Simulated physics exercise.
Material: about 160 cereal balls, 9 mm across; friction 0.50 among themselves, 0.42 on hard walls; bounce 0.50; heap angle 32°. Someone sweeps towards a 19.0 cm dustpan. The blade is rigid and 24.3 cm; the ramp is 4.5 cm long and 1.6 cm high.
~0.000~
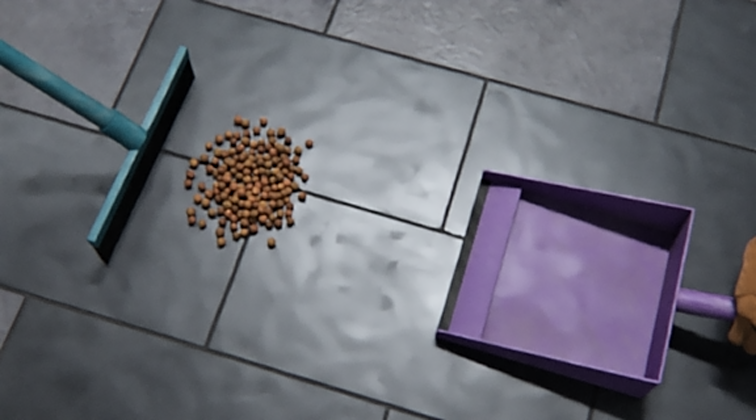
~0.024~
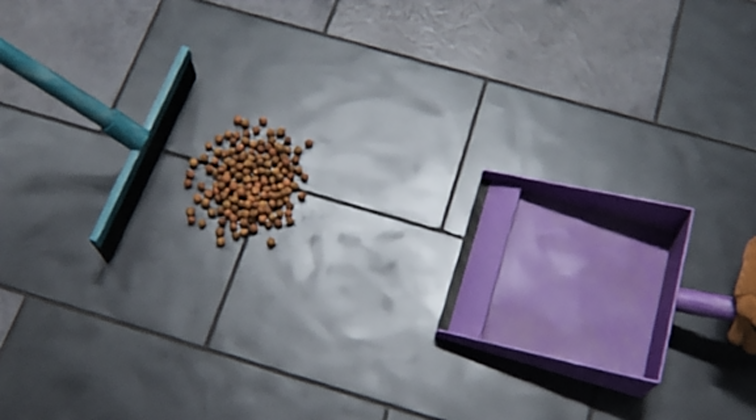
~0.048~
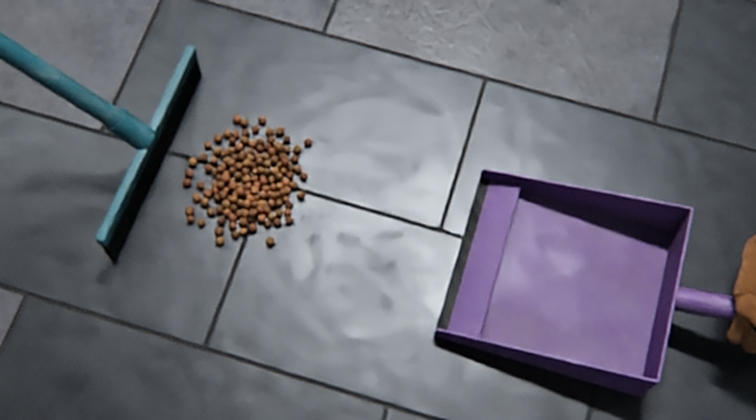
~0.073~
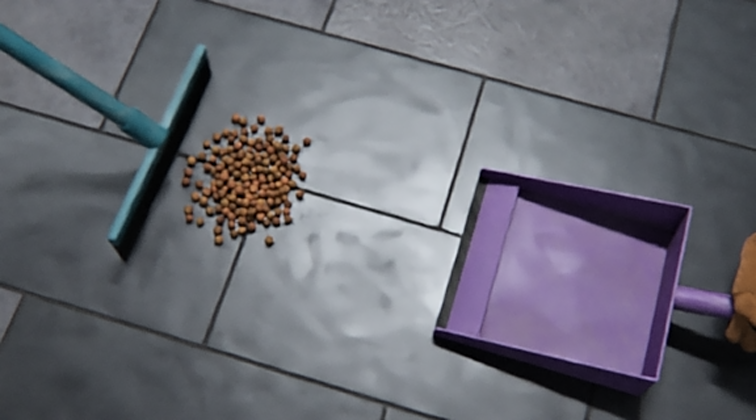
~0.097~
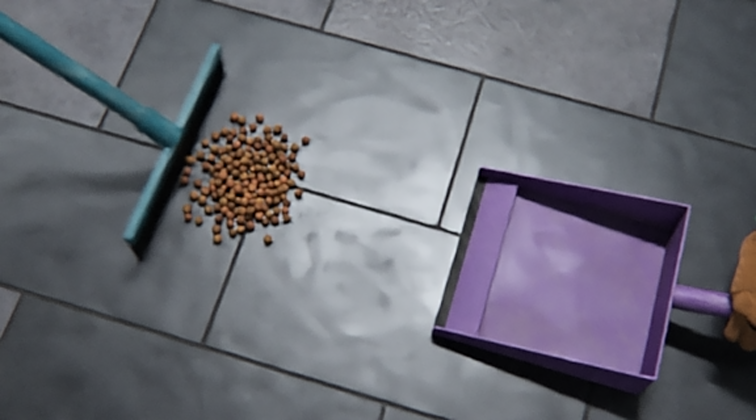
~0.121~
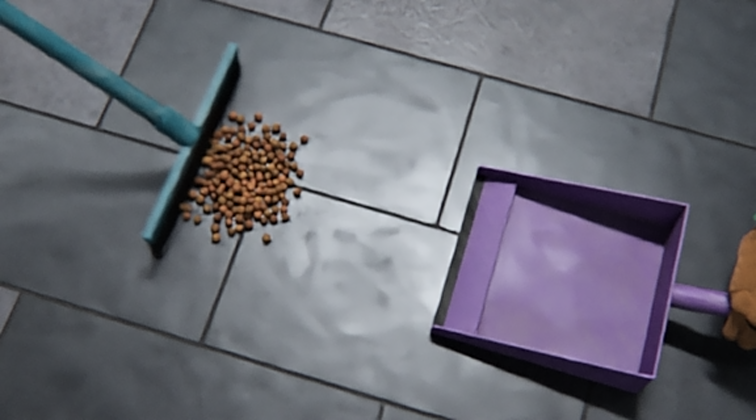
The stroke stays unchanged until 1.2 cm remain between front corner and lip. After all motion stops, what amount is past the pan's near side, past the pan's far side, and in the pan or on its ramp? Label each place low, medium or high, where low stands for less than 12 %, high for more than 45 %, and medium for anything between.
Near side: Low. Far side: Medium. Pan: Medium.
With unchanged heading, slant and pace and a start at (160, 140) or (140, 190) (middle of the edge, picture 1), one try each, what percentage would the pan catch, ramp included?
First try about 25 per cent, second about 35 per cent.
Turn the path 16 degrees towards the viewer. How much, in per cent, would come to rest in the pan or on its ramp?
I'd put it at close to 55 percent.
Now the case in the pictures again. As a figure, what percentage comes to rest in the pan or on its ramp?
Roughly 30 percent.
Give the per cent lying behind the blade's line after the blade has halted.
Near 5 percent, give or take.
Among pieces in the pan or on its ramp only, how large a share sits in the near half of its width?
Some 20 per cent.
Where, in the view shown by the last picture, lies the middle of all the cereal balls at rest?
At about (481, 208).
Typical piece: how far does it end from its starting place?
It comes to some 28 cm.
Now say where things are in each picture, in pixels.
Blade from (95, 242) to (184, 55), moved 0.0 cm, 0 of the pieces shifted so far; middle of the pieces at (247, 180); pan at (575, 289), in the first frame.
Blade from (97, 241) to (186, 55), moved 0.2 cm, 0 of the pieces shifted so far; middle of the pieces at (247, 180), in the second frame.
Blade from (103, 241) to (192, 54), moved 1.0 cm, 0 of the pieces shifted so far; middle of the pieces at (246, 179), in the third frame.
Blade from (115, 240) to (202, 53), moved 2.3 cm, 0 of the pieces shifted so far; middle of the pieces at (245, 178), in the fourth frame.
Blade from (131, 239) to (217, 52), moved 4.0 cm, 0 of the pieces shifted so far; middle of the pieces at (243, 177), in the fifth frame.
Blade from (149, 238) to (234, 51), moved 6.1 cm, 17 of the pieces shifted so far; middle of the pieces at (243, 176); pan at (570, 284). Its pace works out near 0.86 m/s, heading 16 degrees away from the viewer's side, in the sixth frame.
After 0.30 s, middle of the blade 15 cm from the lip; 0 % over the lip, far side 15 %, near side 0 %.
After 0.42 s, middle of the blade 5 cm from the lip; 0 % over the lip, far side 30 %, near side 5 %.
Then, at 0.66 s, middle of the blade 2 cm from the lip; 35 % over the lip, far side 30 %, near side 5 %.
In the end, at 1.2 s, near side 5 %, far side 30 %, pan 30 %, in front of the lip or behind the blade 30 %.
